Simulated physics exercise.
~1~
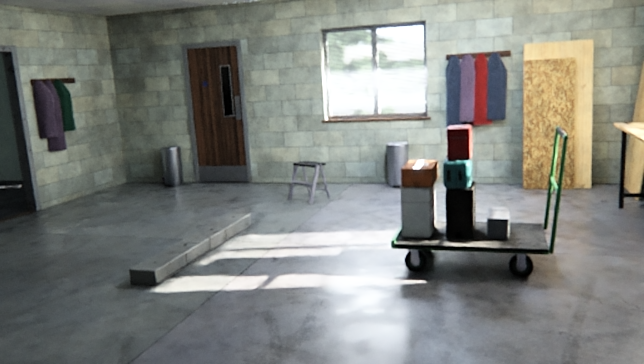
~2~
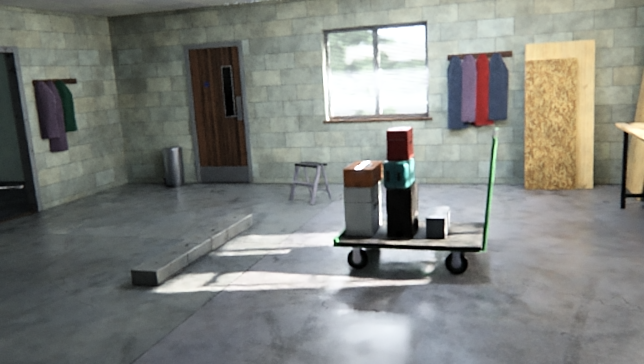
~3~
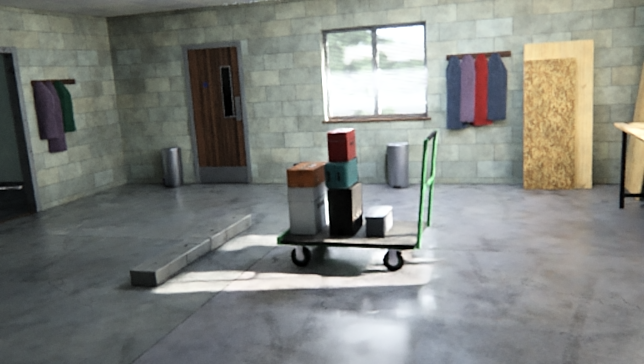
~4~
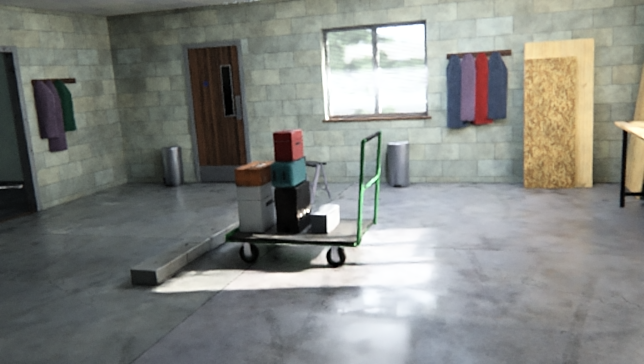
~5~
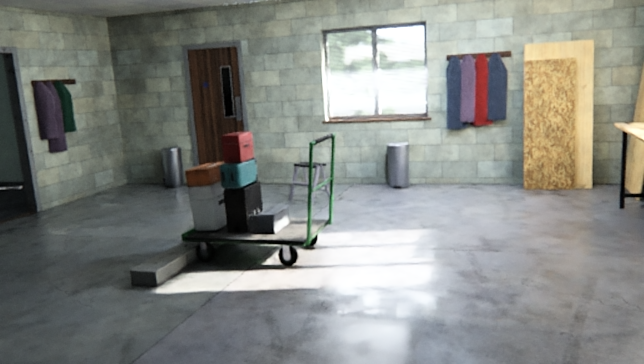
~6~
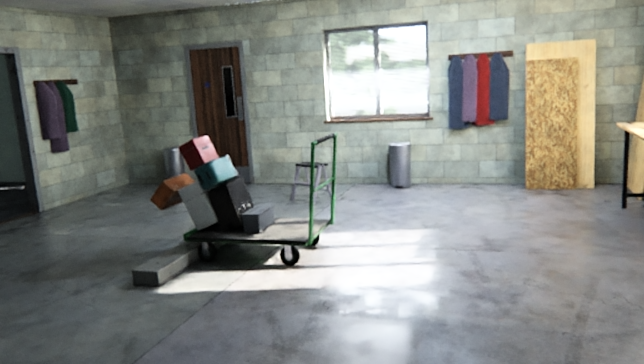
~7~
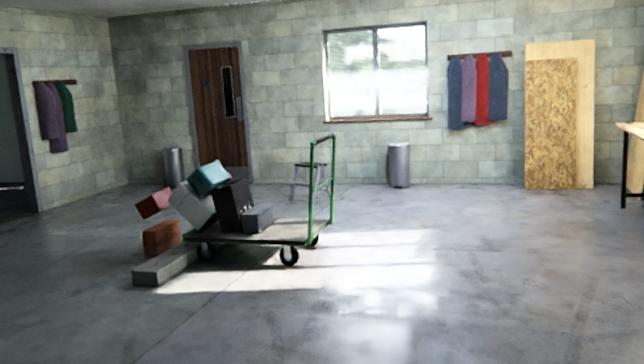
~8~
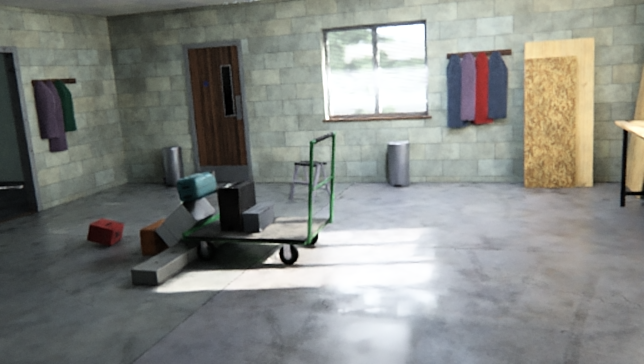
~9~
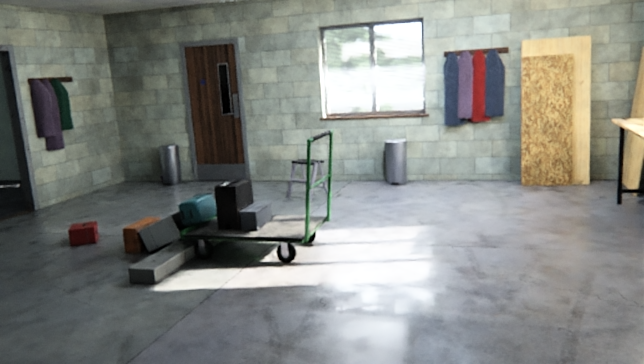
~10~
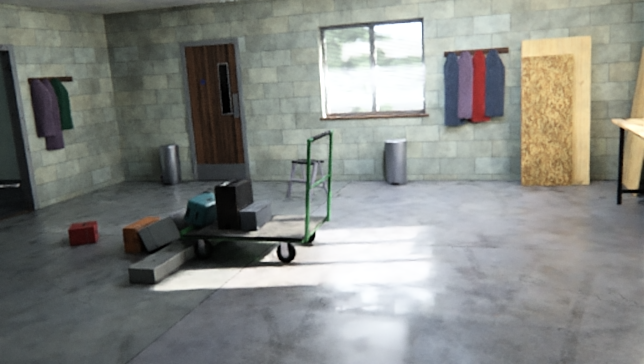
In a block-walled workshop, a loaded trolley rolls left into a kerb and stops, spilling red, orange and white boxes onto the floor.
